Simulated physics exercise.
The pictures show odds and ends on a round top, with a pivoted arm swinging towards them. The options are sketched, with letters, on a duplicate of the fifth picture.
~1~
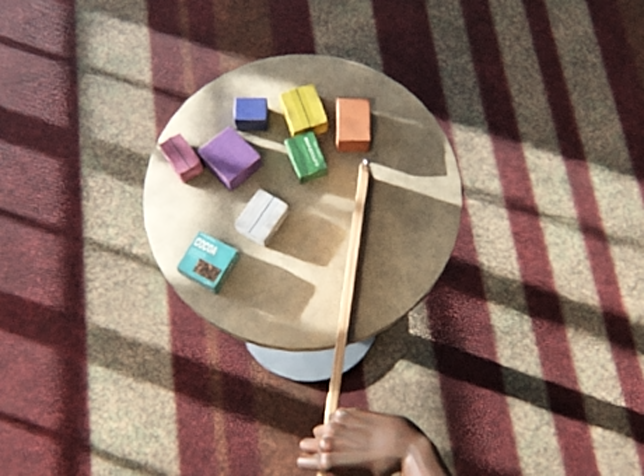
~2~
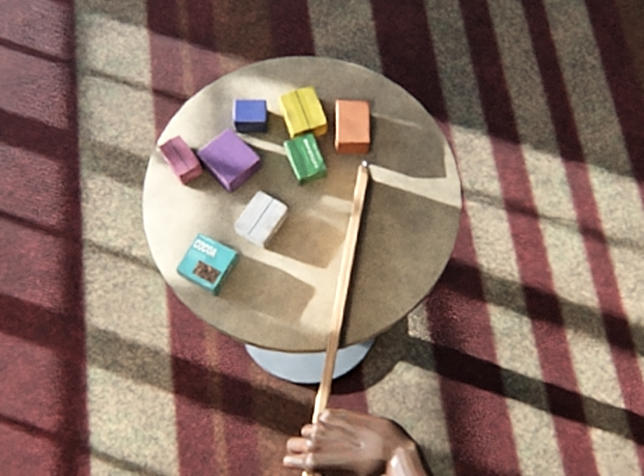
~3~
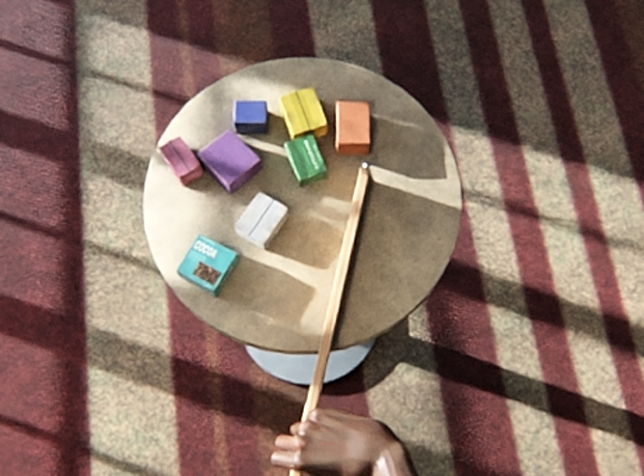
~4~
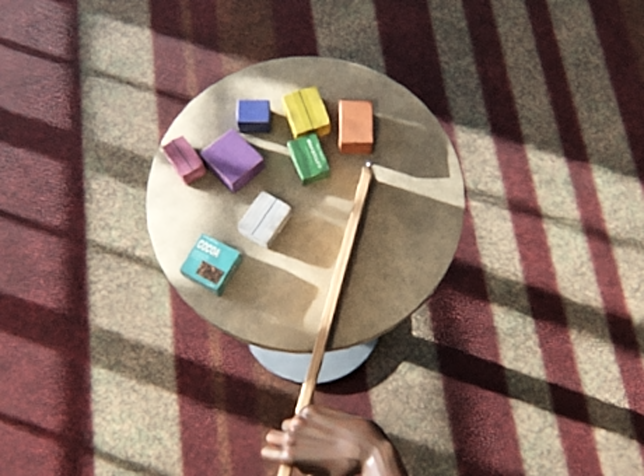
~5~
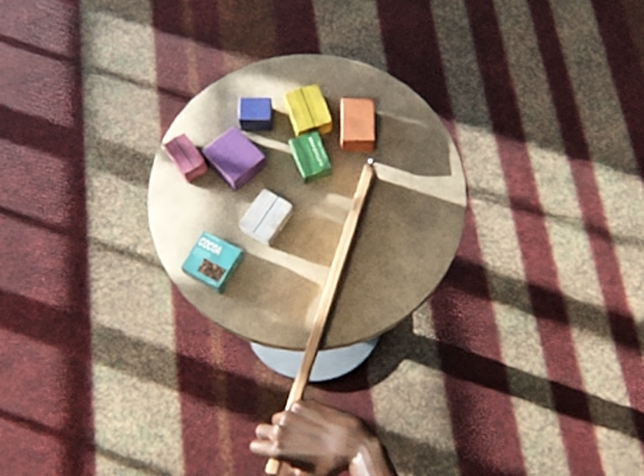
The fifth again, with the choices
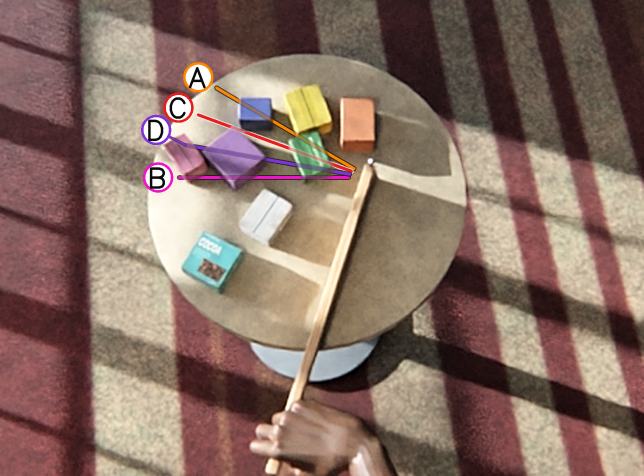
A small round tabletop stands on a maroon and beige striped carpet crossed by slanting shadows, seen from above. Pink, purple, blue, yellow, green and orange blocks cluster across its upper part, with a white box near the middle, a turquoise packet at lower left and a long wooden arm on the right. A hand at the bottom edge moves left, swinging the arm's near end slightly leftward about its upper tip, while the blocks stay put and the view shifts very slightly.
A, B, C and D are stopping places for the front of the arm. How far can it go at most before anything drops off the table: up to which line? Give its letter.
It can go as far as B.
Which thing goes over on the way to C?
The pink box.
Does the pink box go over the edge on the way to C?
Yes.
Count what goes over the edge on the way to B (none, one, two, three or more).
In all, none.
On the marked copy, A at (284, 128); B at (264, 178); C at (274, 143); D at (267, 159).
Taking B. A third of the way, arm (296, 240); pink box (186, 158); turquoise packet (212, 263).
Two thirds of the way, arm (269, 201); turquoise packet (200, 206); white box (264, 191).
When it is over, arm (264, 168); pink box (188, 113); turquoise packet (198, 153); nothing has fallen.
As for the rest, A drops the turquoise packet and pink box; C drops the pink box; D drops the pink box.
